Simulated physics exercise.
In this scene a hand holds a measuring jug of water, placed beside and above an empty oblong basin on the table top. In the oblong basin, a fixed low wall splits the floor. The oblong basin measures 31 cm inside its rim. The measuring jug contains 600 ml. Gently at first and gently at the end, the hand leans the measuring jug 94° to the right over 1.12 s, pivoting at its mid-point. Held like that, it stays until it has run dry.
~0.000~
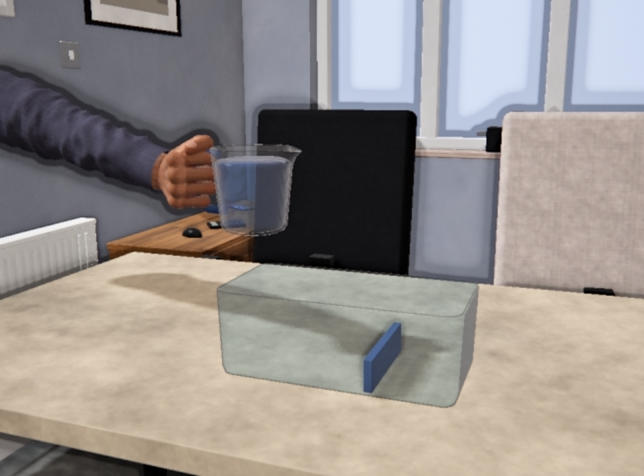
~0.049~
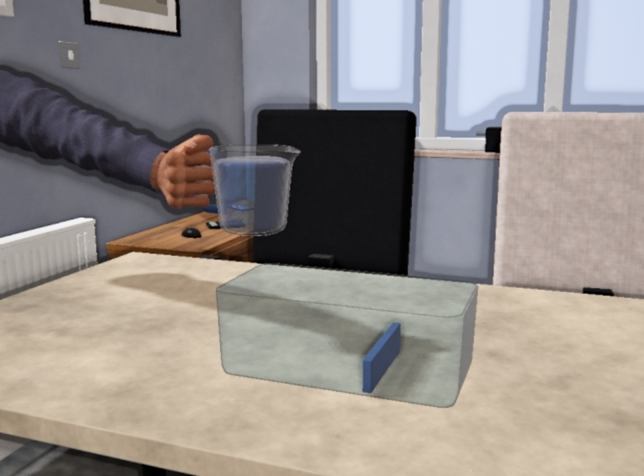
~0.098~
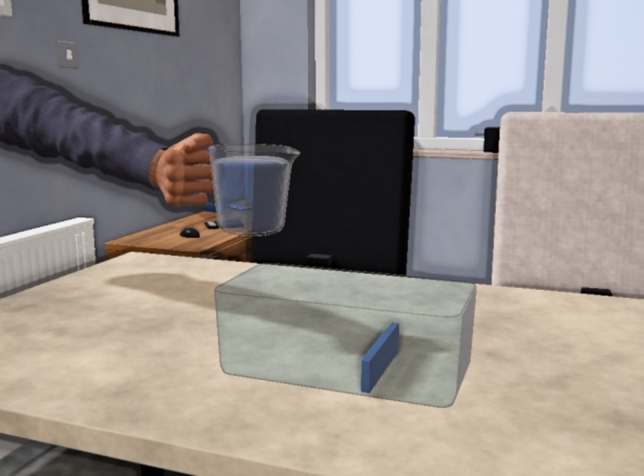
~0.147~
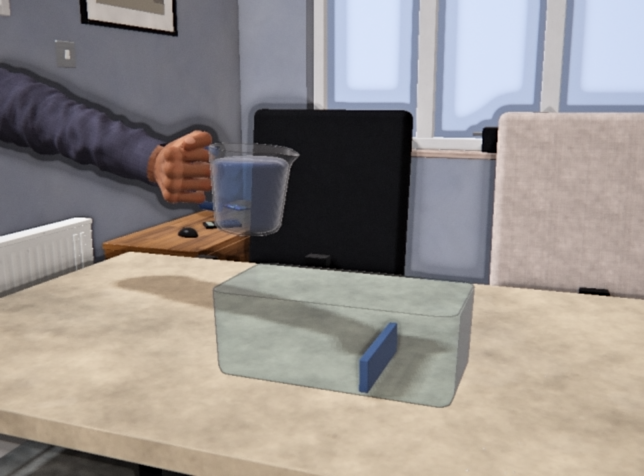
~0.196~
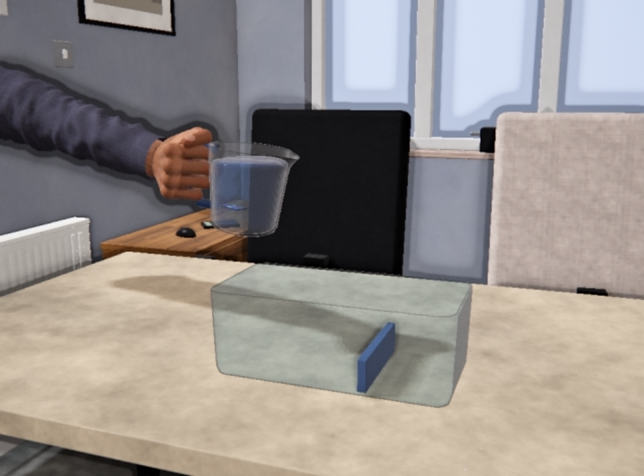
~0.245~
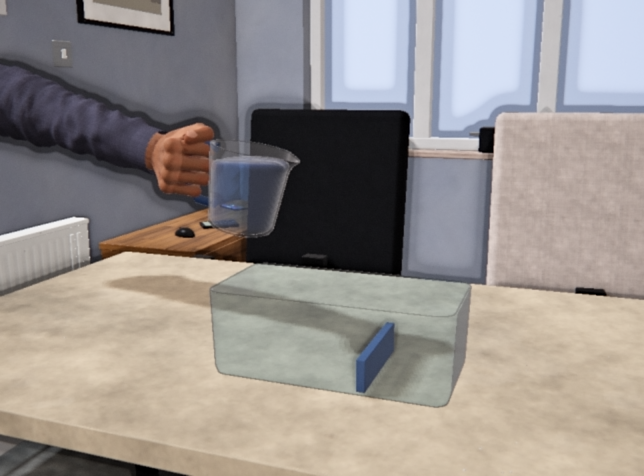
A hand held a clear measuring jug of water above and beside an empty oblong basin on a table, keeping it upright at first, then slowly leaning it slightly to the right.
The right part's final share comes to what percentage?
It comes to roughly 6 %.
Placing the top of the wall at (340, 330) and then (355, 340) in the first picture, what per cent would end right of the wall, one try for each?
Respectively close to 75 and 40 %.
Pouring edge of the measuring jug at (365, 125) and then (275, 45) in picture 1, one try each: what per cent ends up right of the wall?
I'd expect close to 90 per cent and then close to 5 per cent.
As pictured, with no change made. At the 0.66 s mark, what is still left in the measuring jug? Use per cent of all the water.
Around 80 in a hundred.
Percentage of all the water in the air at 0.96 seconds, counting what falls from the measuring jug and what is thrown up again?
18 per cent or so.
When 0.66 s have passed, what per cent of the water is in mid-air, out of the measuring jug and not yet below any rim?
Close to 16 in a hundred.
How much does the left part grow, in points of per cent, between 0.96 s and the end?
Around 42 in a hundred.
By 0.66 s the tilt is 60° and 79 per cent is still to pour, 5 is left of the wall and 0 right of it.
By 0.96 s the tilt is 89° and 30 per cent is still to pour, 51 is left of the wall and 1 right of it.
By 1.28 s the tilt is 94° and 5 per cent is still to pour, 86 is left of the wall and 4 right of it.
By 1.62 s the tilt is 94° and 1 per cent is still to pour, 92 is left of the wall and 6 right of it.
At rest 93 per cent lies left of the wall, 6 right of it and 2 outside.
